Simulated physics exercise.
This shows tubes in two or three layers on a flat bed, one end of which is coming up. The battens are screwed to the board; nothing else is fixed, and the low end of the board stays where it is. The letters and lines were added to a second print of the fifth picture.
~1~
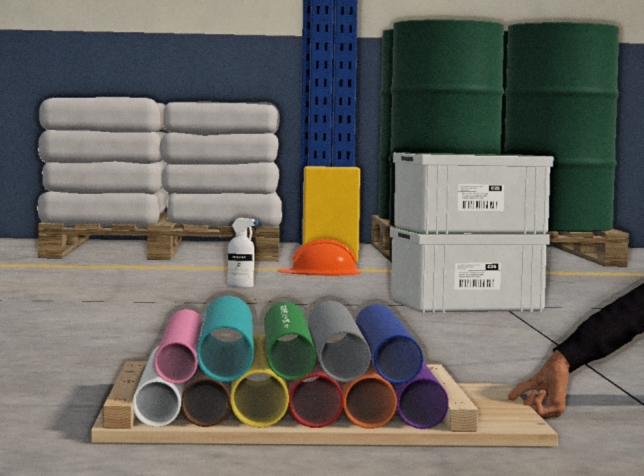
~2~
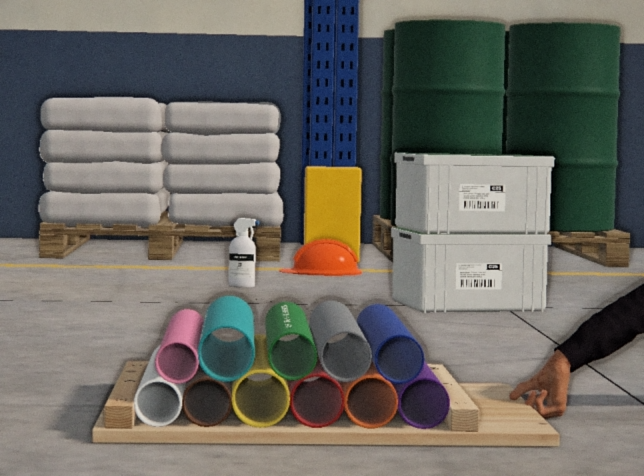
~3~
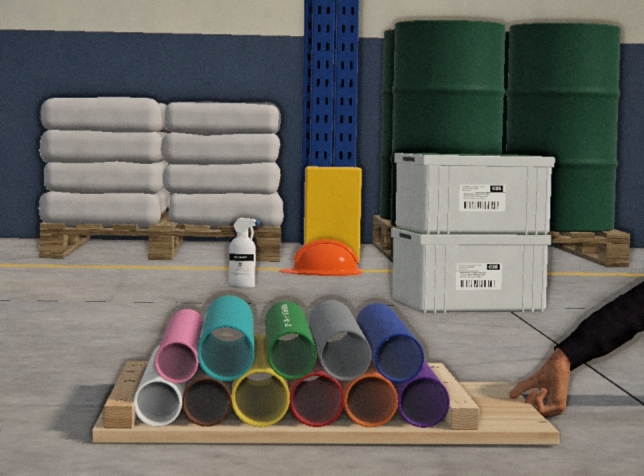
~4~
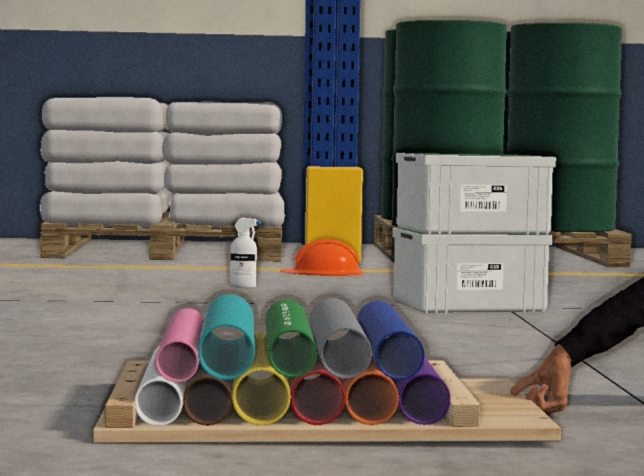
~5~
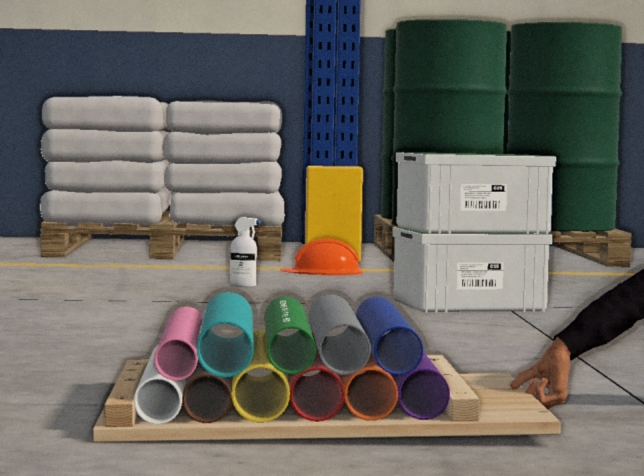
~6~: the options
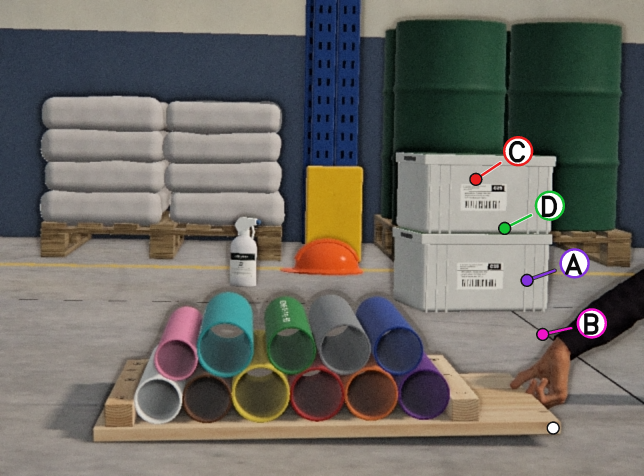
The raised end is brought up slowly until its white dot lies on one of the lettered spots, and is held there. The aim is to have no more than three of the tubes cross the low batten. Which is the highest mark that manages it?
Raise it to D.
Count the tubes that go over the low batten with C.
The count is five.
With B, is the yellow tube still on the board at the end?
The yellow tube: Yes.
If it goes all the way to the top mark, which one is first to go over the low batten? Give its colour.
The pink one.
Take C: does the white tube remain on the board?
Yes, with C.
On the marked copy, A at (527, 280); B at (543, 334); C at (476, 179); D at (505, 228); the white dot at (553, 428).
With D. Early on, board at 16°.
Further on, board at 28°.
At the end, board at 28°, two over the low batten (turquoise, pink).
As for the rest, A none over the low batten; B none over the low batten; C five over the low batten.
